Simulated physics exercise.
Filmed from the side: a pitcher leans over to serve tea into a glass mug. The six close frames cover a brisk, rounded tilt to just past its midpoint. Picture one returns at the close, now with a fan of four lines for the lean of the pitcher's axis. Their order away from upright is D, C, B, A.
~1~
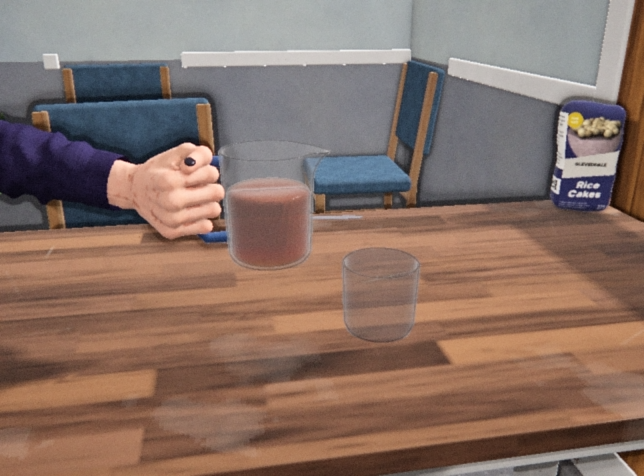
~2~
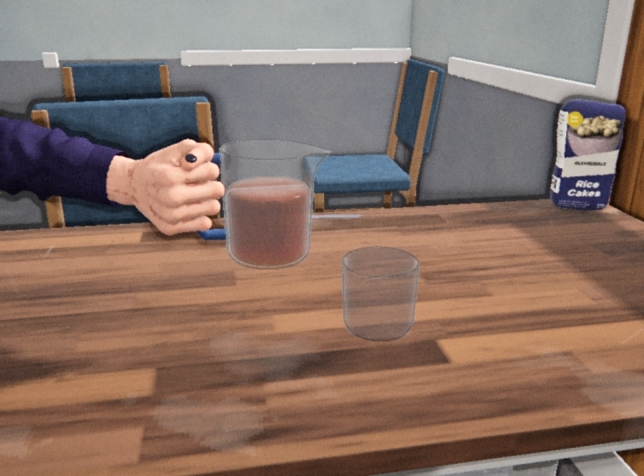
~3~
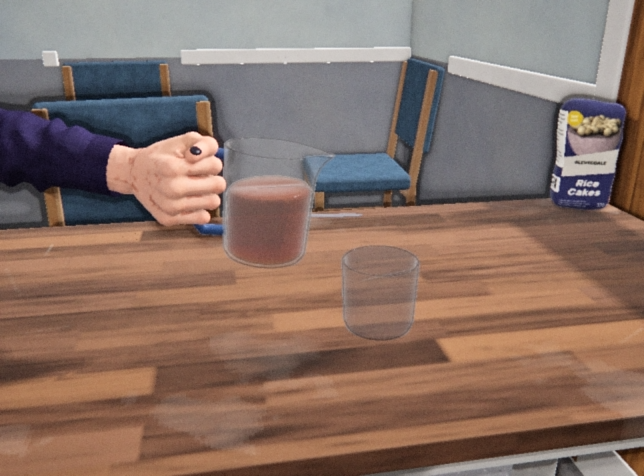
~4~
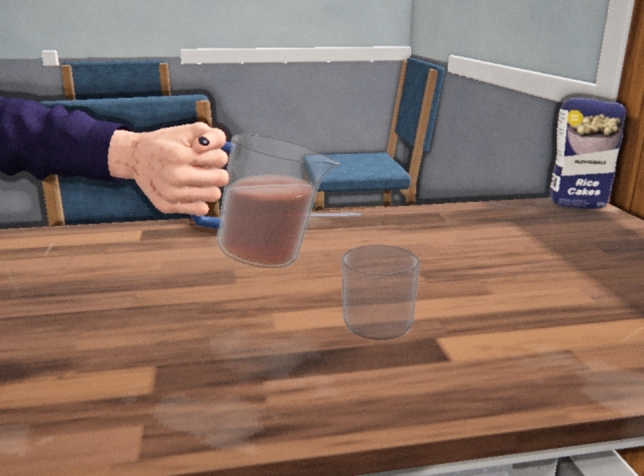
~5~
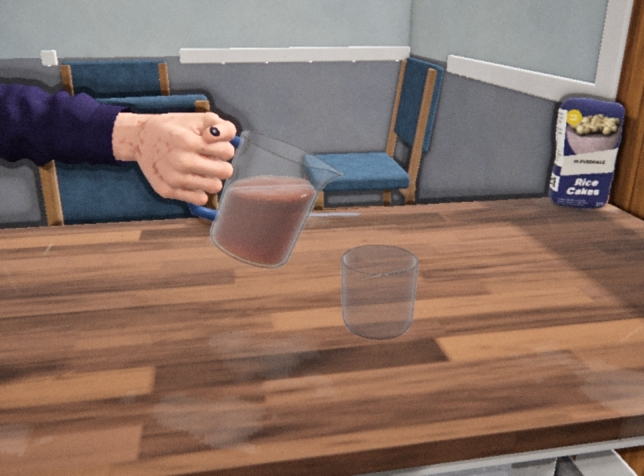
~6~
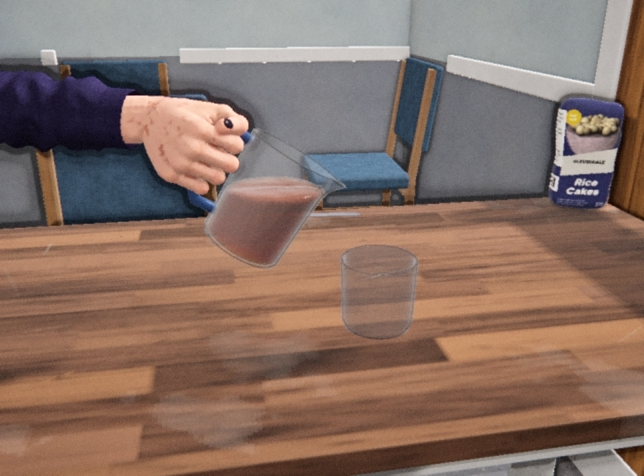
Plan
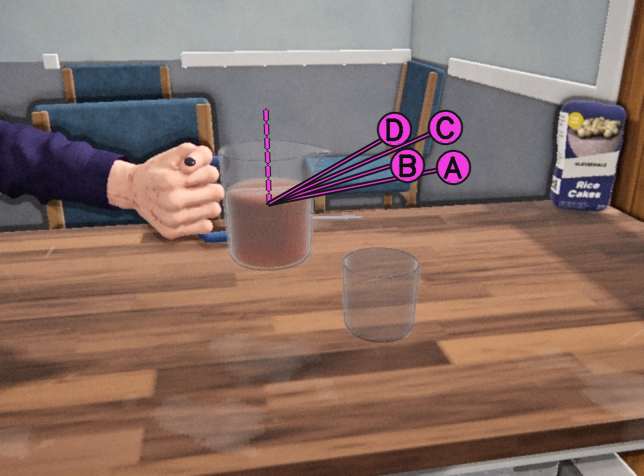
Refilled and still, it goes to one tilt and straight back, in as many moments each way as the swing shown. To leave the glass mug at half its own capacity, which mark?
Choose C.
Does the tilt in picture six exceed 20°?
Yes.
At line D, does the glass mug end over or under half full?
Under.
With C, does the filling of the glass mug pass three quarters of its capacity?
No, less.
On the marked copy, A at (436, 170); B at (389, 166); C at (429, 134); D at (380, 140).
Choosing A, the glass mug ends with about 76 % of what it can hold.
Choosing B, the glass mug ends with about 63 % of what it can hold.
Choosing C, the glass mug ends with about 48 % of what it can hold.
Choosing D, the glass mug ends with about 34 % of what it can hold.
